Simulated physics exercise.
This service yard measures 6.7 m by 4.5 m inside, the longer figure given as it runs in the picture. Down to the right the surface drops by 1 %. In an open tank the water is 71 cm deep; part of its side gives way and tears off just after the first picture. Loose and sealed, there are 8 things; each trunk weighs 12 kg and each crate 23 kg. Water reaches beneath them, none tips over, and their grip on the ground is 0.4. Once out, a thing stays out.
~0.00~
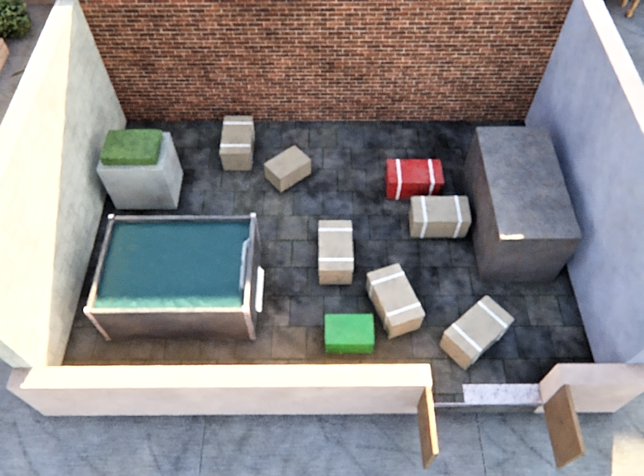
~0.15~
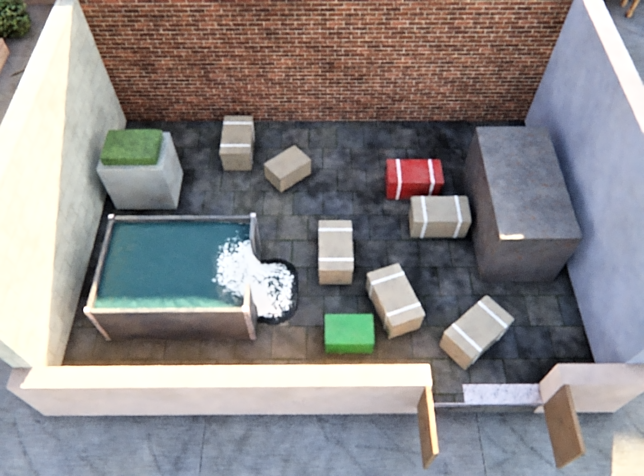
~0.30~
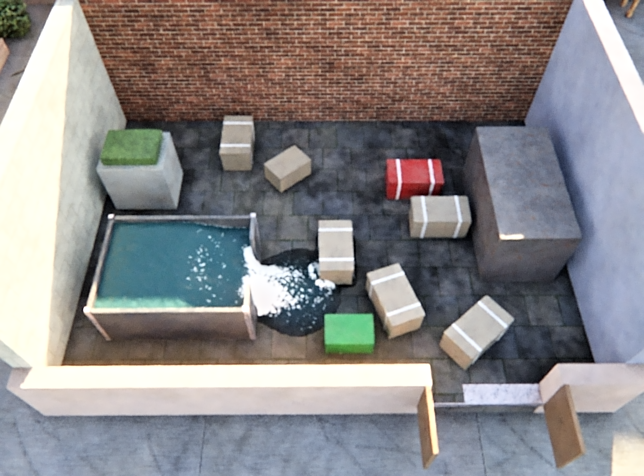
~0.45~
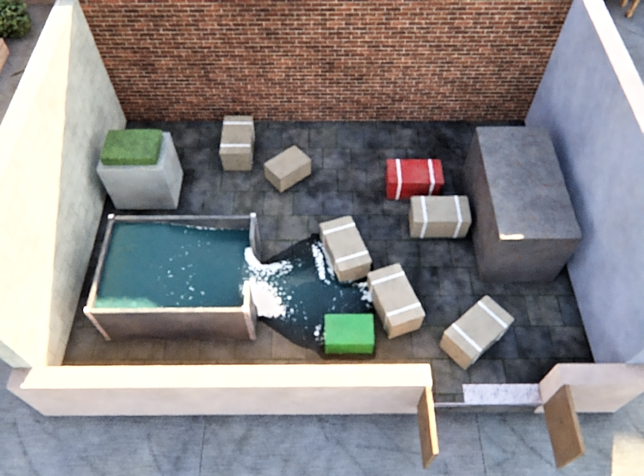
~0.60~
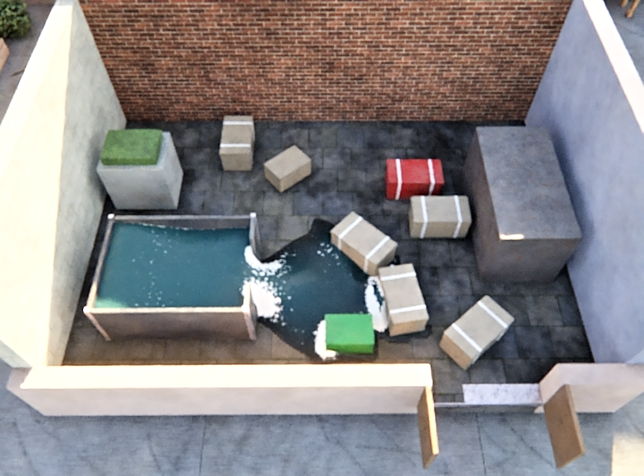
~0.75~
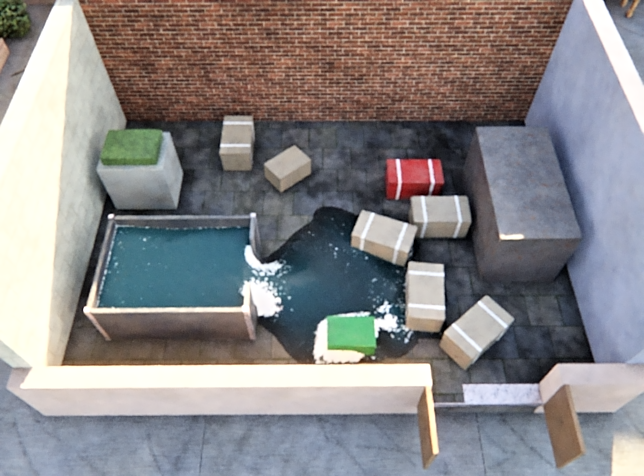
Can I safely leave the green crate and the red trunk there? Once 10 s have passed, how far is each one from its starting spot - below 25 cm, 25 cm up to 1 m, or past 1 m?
My guess is the green crate gets washed a long way; my guess is the red trunk gets washed a long way.
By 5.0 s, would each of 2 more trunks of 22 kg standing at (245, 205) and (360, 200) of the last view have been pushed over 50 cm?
Well, the first is lower and the second higher.
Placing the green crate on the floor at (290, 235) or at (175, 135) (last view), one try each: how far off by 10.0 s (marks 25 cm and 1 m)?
Order of tries: It keeps its spot; it keeps its spot.
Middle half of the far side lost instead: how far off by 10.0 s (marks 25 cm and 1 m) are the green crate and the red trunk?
Green crate: Essentially stationary; red trunk: Displaced far.
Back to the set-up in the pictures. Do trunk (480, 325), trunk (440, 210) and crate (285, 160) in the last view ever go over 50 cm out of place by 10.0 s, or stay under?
Beyond, beyond, within.
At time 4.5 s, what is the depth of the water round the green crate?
13 cm, roughly.
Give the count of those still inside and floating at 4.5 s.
At that instant the tally stands at 5.
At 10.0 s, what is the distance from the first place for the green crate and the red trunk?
My guess is some 150 and 200 cm, respectively.
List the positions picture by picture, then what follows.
The first frame shows the green crate at (349, 329), on the bottom; the red trunk at (415, 171), on the bottom; water covers 2.4 m2; 0 of 8 have shifted.
The second frame shows the green crate at (349, 329), on the bottom; the red trunk at (415, 171), on the bottom; water covers 2.8 m2; 0 of 8 have shifted.
The third frame shows the green crate at (349, 329), on the bottom; the red trunk at (415, 171), on the bottom; 3.4 m2 under water; 0 of 8 have shifted.
The fourth frame shows the green crate at (349, 329) rests on the ground; the red trunk at (415, 171) rests on the ground; 4.0 m2 under water; 1 of 8 have shifted.
The fifth frame shows the green crate at (349, 329) rests on the ground; the red trunk at (415, 171) rests on the ground; water covers 5.0 m2; 2 of 8 have shifted.
The sixth frame shows the green crate at (351, 331) rests on the ground, 3 cm from its start; the red trunk at (415, 171), on the bottom; 6.4 m2 under water; 2 of 8 have shifted.
After 2.0 s the green crate is near (483, 347), 1.6 m from its start, aground; the red trunk is near (432, 128), 1.0 m from its start, aground; 0 of 8 are out; 3 afloat.
After 4.5 s the green crate is near (509, 320), 2.0 m from its start, afloat; the red trunk is near (483, 110), 1.7 m from its start, afloat; 0 of 8 are out; 5 afloat.
After 7.0 s the green crate is near (482, 322), 1.7 m from its start, aground; the red trunk is near (499, 145), 1.4 m from its start, afloat; 0 of 8 are out; 5 afloat.
After 10.0 s the green crate is near (482, 324), 1.7 m from its start, aground; the red trunk is near (517, 135), 1.8 m from its start, afloat; 0 of 8 are out; 5 afloat.
